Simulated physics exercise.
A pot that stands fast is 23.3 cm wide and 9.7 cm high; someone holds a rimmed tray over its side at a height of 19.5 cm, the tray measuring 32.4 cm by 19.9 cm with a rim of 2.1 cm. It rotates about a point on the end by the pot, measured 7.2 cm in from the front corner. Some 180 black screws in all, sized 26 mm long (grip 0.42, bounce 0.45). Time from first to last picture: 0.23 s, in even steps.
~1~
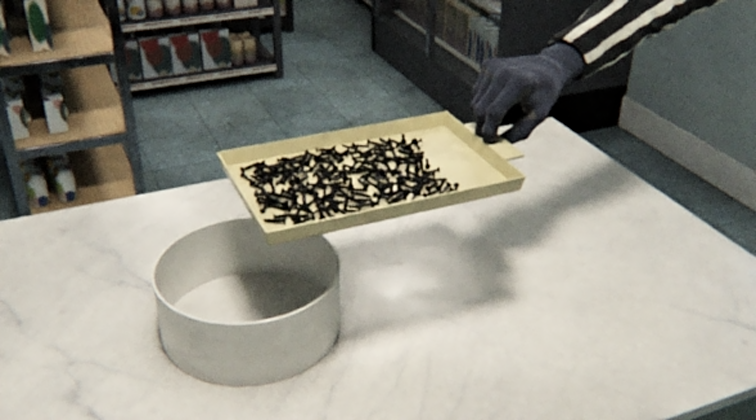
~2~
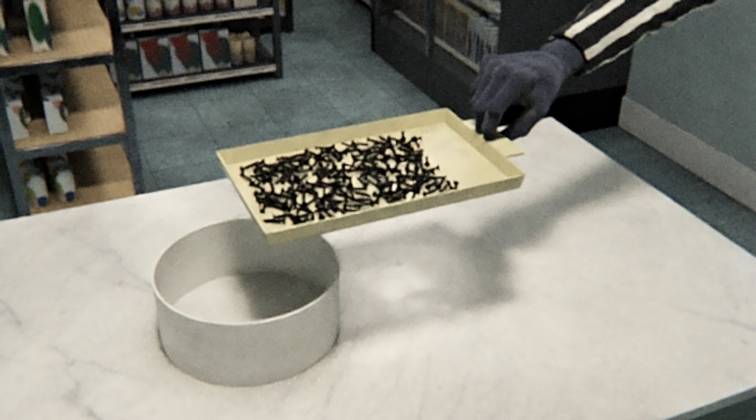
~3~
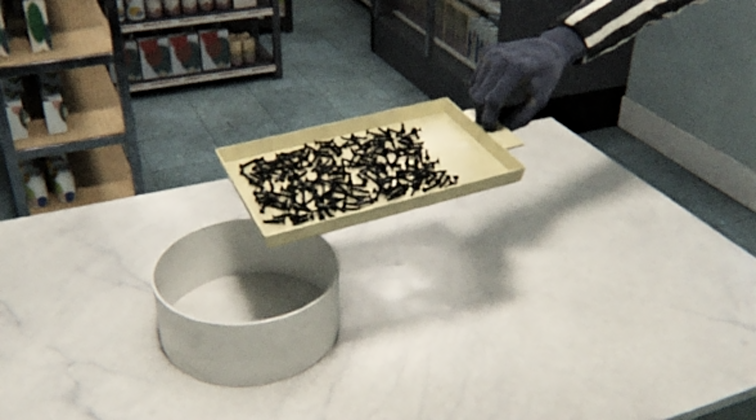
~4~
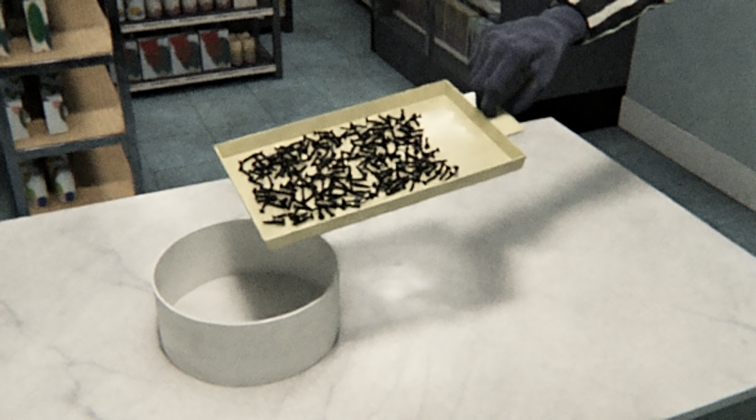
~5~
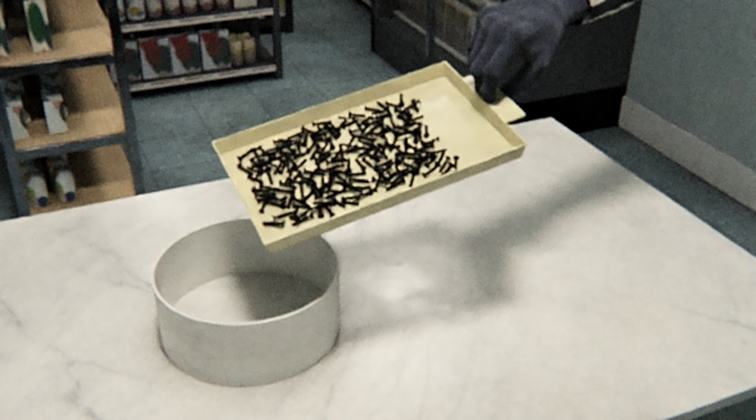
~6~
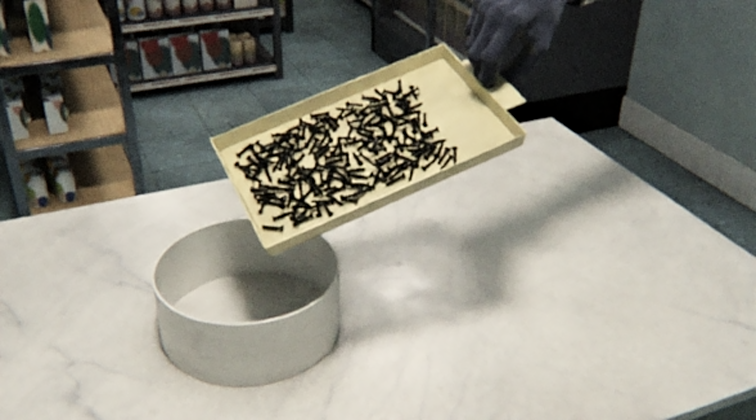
In this clip, a gloved hand holds a pale yellow rimmed tray of small black screws beside a round, light-colored pot on a marble-patterned counter, then gradually raises the tray's right end, leaving its left end lower.
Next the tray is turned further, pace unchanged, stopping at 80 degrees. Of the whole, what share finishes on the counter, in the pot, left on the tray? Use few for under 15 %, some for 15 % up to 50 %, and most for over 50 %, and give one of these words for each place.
Counter: Most, pot: Some, tray: Few.
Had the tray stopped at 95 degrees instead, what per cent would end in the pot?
I'd say close to 40 percent.
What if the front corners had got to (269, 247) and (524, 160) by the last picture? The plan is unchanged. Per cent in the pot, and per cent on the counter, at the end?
Pot 35 % / counter 60 %.
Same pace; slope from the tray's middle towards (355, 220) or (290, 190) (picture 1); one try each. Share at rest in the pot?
I'd put it at about 35 per cent for the first tilt and about 75 per cent for the second.
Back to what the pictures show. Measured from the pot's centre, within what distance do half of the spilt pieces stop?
Distance: Around 18 cm.
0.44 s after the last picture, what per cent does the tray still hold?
Estimate: About 95 percent.
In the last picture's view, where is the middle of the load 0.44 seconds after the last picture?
Estimated load position: Around (277, 230).
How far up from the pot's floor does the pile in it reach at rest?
I'd say near 1.5 centimetres.
Then, 0.26 s after the last picture, tilt 49 degrees; the tray holds 100 %, the pot 0 %.
Then, 0.44 s after the last picture, tilt 70 degrees; the tray holds 95 %, the pot 0 %.
Then, 0.74 s after the last picture, tilt 80 degrees; the tray holds 10 %, the pot 25 %.
In the end, counter 65 %, pot 35 %, tray 5 %.
